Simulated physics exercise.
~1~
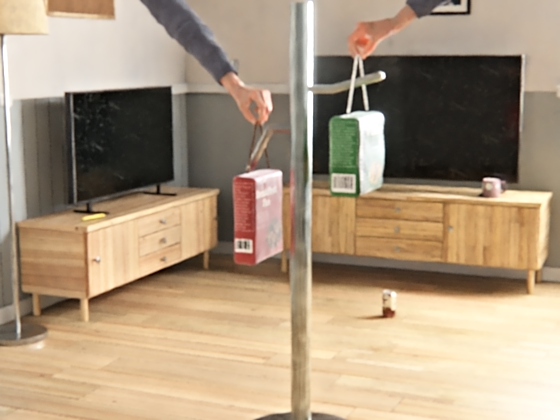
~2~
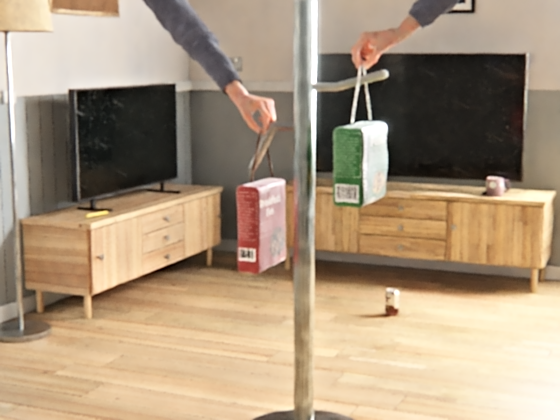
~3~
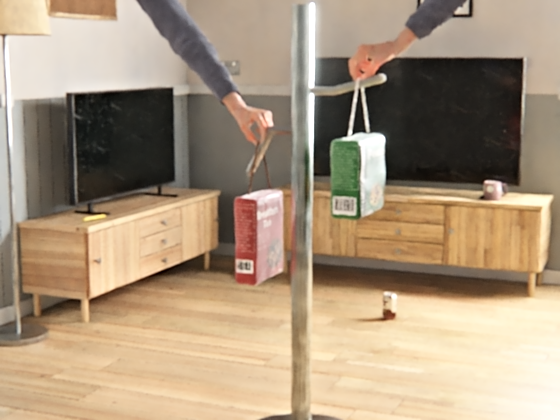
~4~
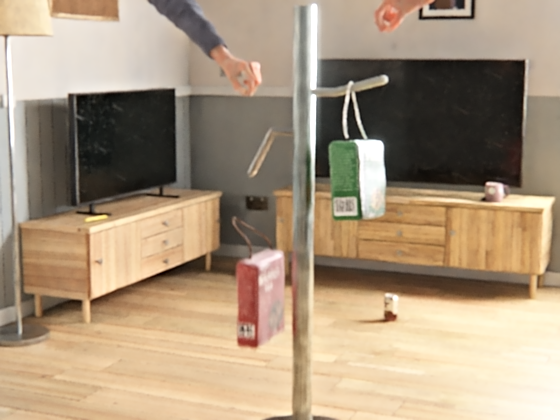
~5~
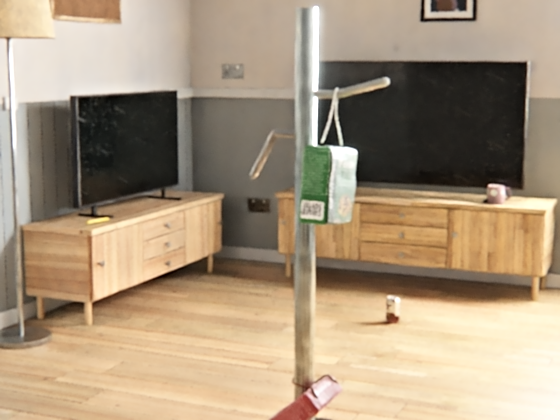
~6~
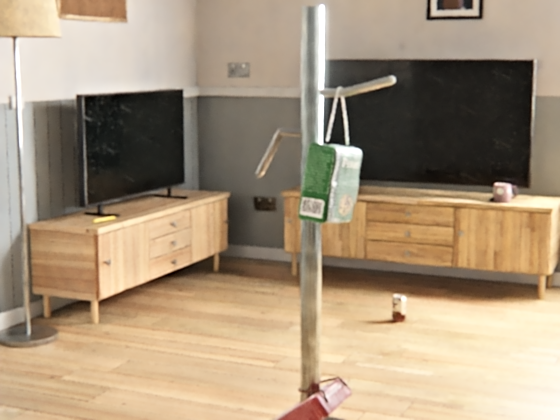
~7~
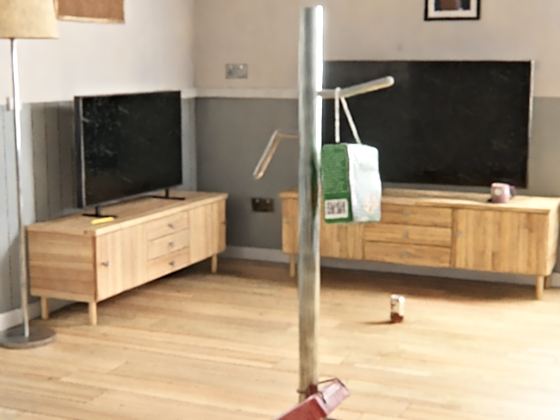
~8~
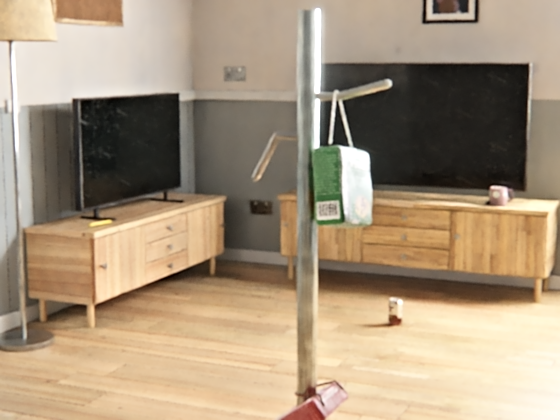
In a living room with two televisions on wooden cabinets, two hands lower a red bag and a green bag onto a metal stand's pegs and let go; the red one drops to the floor at the base, while the green one stays hanging on the right, swinging and turning.
